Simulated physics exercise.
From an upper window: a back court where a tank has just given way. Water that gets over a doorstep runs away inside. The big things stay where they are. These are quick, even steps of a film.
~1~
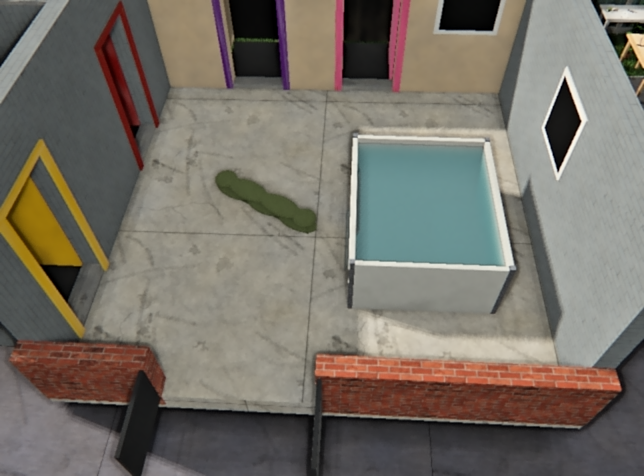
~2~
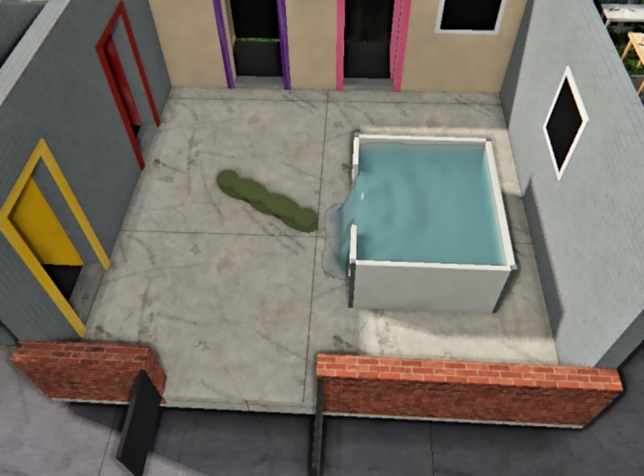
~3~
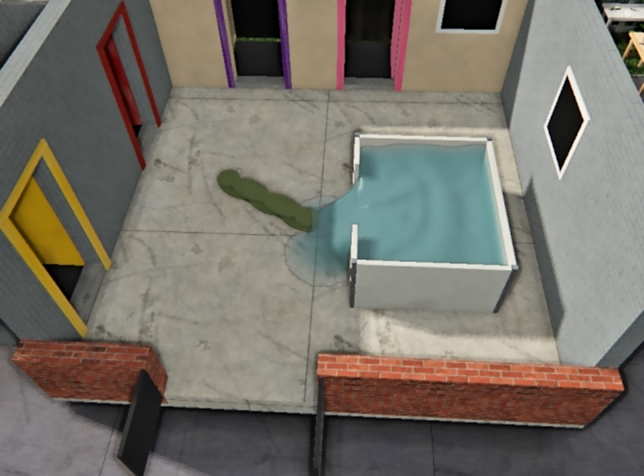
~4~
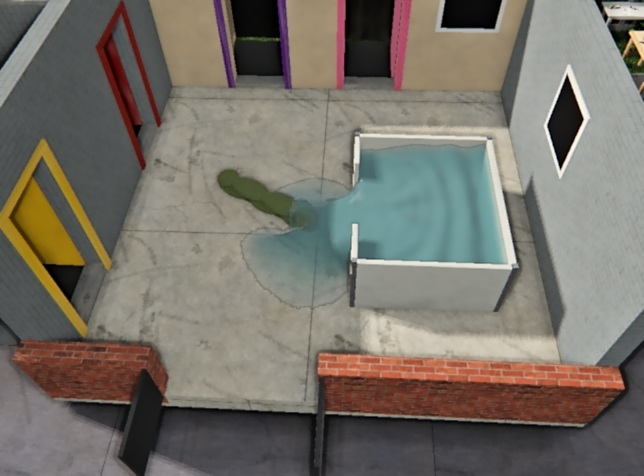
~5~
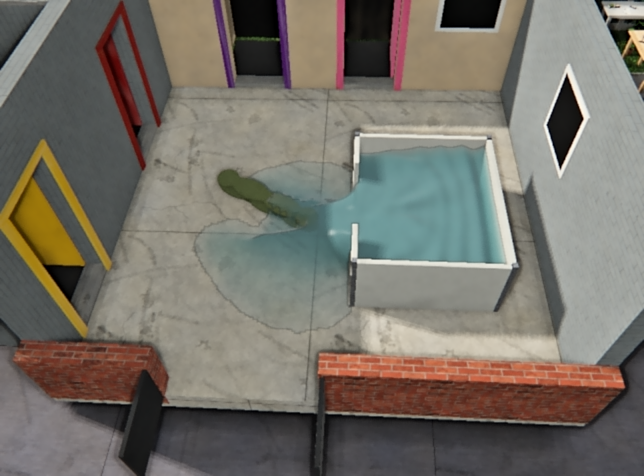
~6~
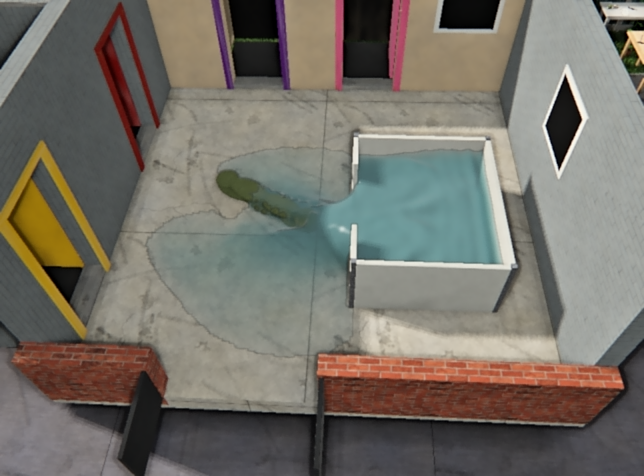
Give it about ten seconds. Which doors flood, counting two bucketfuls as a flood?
One by one: The pink door holds within the limit; the yellow door floods; the red door floods; the purple door floods.
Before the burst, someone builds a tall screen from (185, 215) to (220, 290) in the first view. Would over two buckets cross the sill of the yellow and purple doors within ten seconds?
My reading: Yellow holds, purple floods.
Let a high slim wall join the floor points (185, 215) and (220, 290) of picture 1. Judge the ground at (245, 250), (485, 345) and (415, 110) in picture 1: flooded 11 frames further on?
As listed: Under water, not flooded, dry.
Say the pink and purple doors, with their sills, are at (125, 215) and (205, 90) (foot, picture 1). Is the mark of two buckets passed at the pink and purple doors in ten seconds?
My reading: Pink passes that mark; purple lets more in.
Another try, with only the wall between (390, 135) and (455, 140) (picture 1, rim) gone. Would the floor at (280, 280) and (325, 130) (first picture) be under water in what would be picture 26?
In turn: No water, awash.
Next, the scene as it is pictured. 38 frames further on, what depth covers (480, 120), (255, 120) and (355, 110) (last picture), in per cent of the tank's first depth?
Roughly 4, 10 and 8 per cent, in turn.
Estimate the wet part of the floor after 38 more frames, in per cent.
About 75 per cent.
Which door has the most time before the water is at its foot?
The one in pink.
A moment on, water covers 50 % of the floor; the pink door not reached, the yellow door under two buckets in, the red door wet at the sill, nothing in, the purple door not reached.
Next, water covers 60 % of the floor; the pink door not reached, the yellow door over two buckets in, the red door wet at the sill, nothing in, the purple door over two buckets in.
Then, water covers 60 % of the floor; the pink door wet at the sill, nothing in, the yellow door far over two buckets in, the red door under two buckets in, the purple door over two buckets in.
Later, water covers 75 % of the floor; the pink door wet at the sill, nothing in, the yellow door far over two buckets in, the red door over two buckets in, the purple door far over two buckets in.
In the end, water covers 85 % of the floor; the pink door wet at the sill, nothing in, the yellow door far over two buckets in, the red door far over two buckets in, the purple door far over two buckets in.
